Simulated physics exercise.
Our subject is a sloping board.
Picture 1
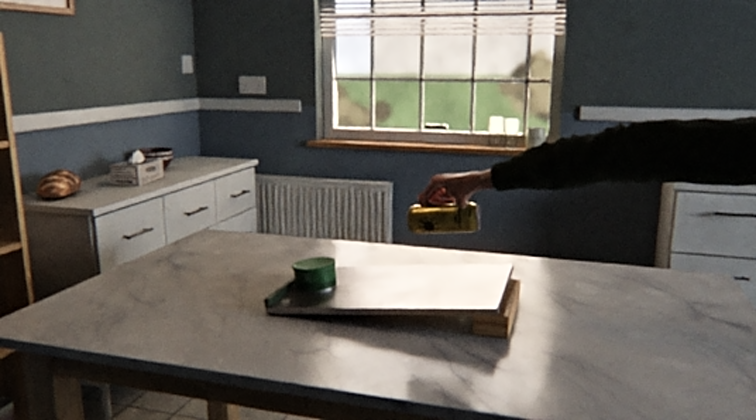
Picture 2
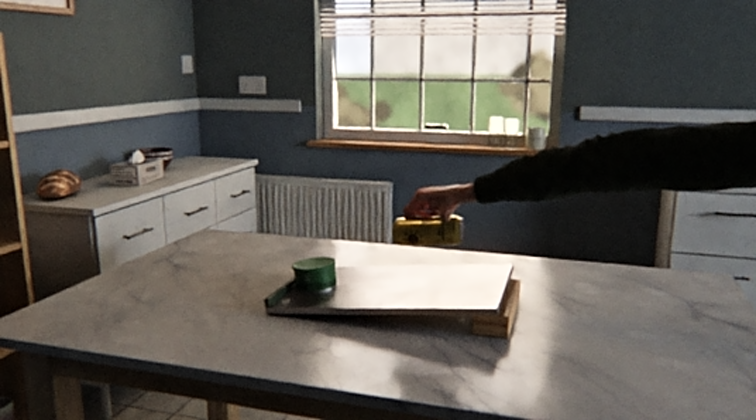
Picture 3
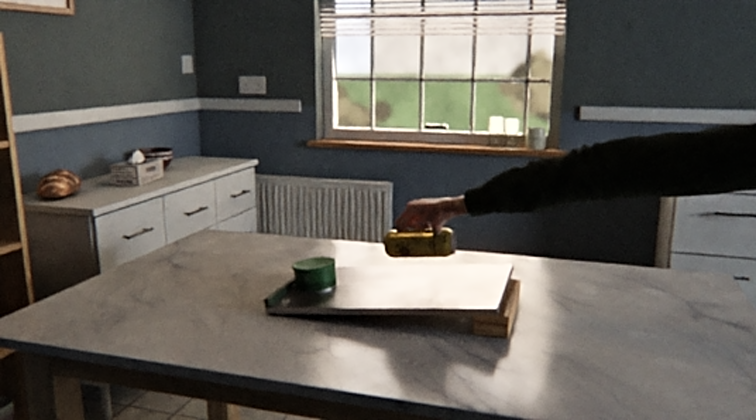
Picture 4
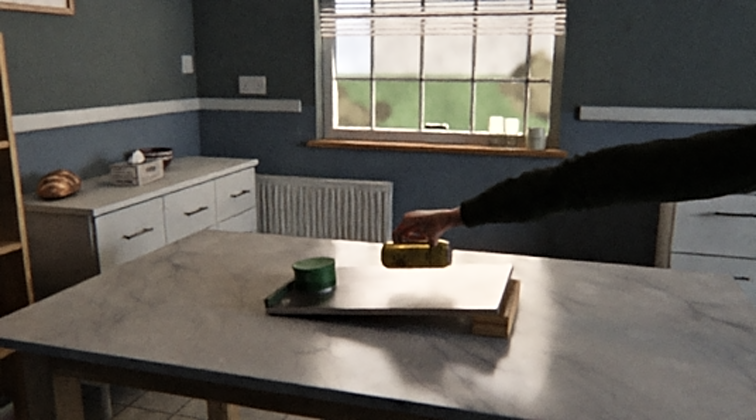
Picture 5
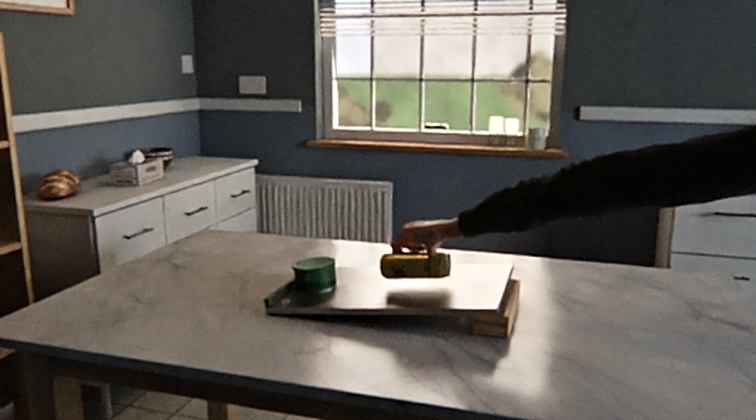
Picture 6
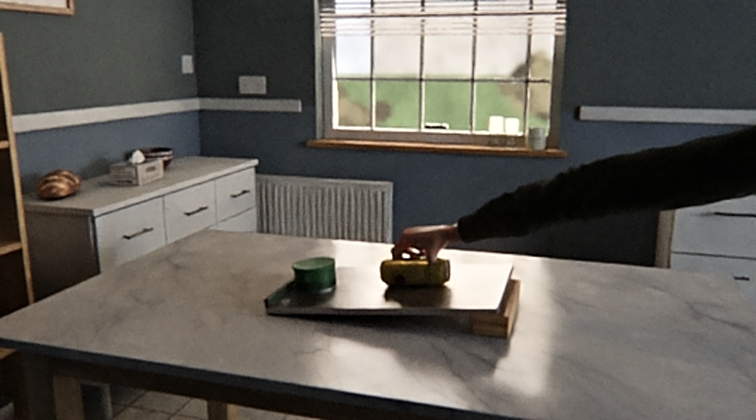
A hand lowers a yellow can onto a sloping board beside a green tub.
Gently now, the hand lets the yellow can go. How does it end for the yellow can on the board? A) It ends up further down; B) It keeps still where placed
B, it keeps still where placed.
Then, 0.30 s later than the last frame, all is still.
Then, 0.70 s later than the last frame, yellow can resting near (415, 271).
When it is over, both as before. End places, in pixels of the last picture, yellow can near (415, 271). The yellow can remains at rest.
